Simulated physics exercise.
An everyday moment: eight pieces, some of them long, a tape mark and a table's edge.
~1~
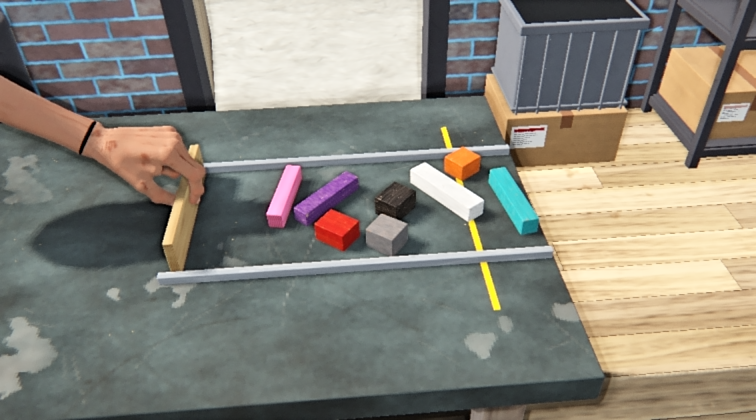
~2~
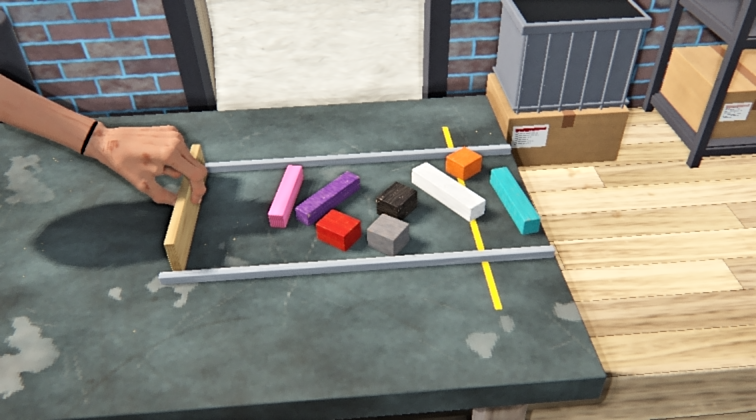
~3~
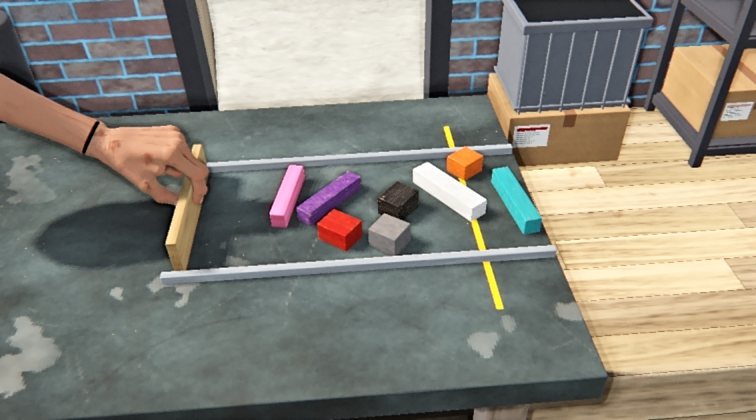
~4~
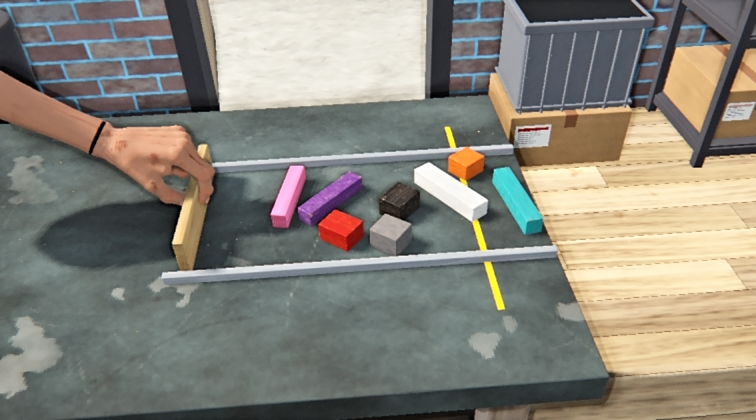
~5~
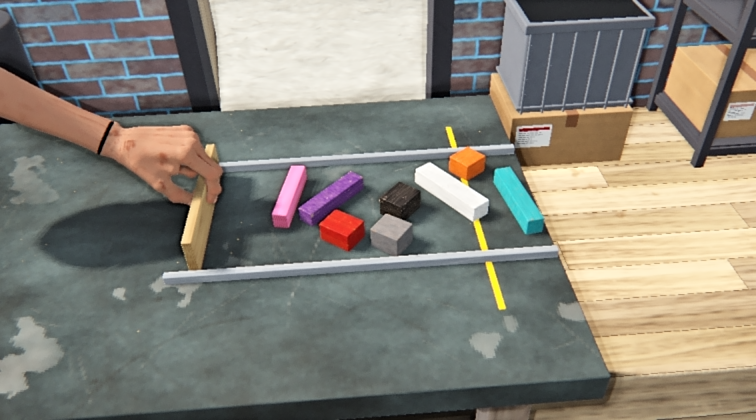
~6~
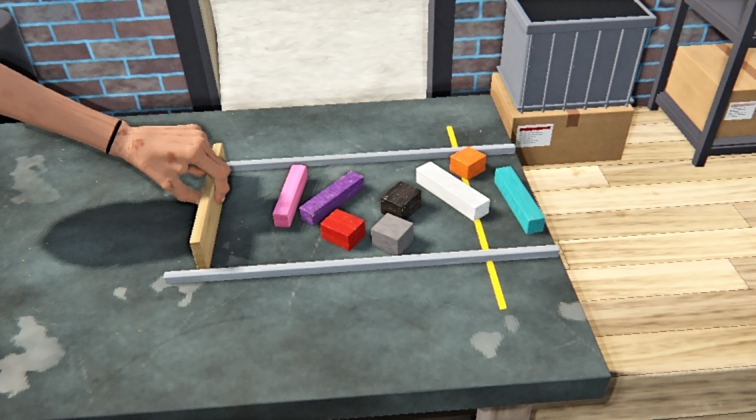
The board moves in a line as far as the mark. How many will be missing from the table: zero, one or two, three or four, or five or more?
In the end the number that fall off is one or two.
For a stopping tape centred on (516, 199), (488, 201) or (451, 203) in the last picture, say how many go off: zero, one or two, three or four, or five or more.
Taking them in turn, 5 or more; three to four; 1 or 2.
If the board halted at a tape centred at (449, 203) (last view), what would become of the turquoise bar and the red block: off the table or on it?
The turquoise bar falls; the red block stays on.
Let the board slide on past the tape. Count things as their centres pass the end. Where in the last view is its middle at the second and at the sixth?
Near (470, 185) and (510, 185).
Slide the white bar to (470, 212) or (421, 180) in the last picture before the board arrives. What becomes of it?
Place by place, it is lost; stays on.
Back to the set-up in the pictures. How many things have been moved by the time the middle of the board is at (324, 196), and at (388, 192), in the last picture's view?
The counts are 3 and 6.
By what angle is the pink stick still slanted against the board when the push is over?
Near 0 degrees.
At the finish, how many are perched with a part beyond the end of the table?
2 of them.
Soon after, none off yet; turquoise bar at rest near (518, 199); orange block at rest near (468, 163); white bar at rest near (452, 190).
Then, none off yet; turquoise bar moved a little near (537, 198); orange block moved a little near (481, 159); white bar moved a little near (488, 181).
At rest, the number that fall off is one or two; fallen, turquoise bar.
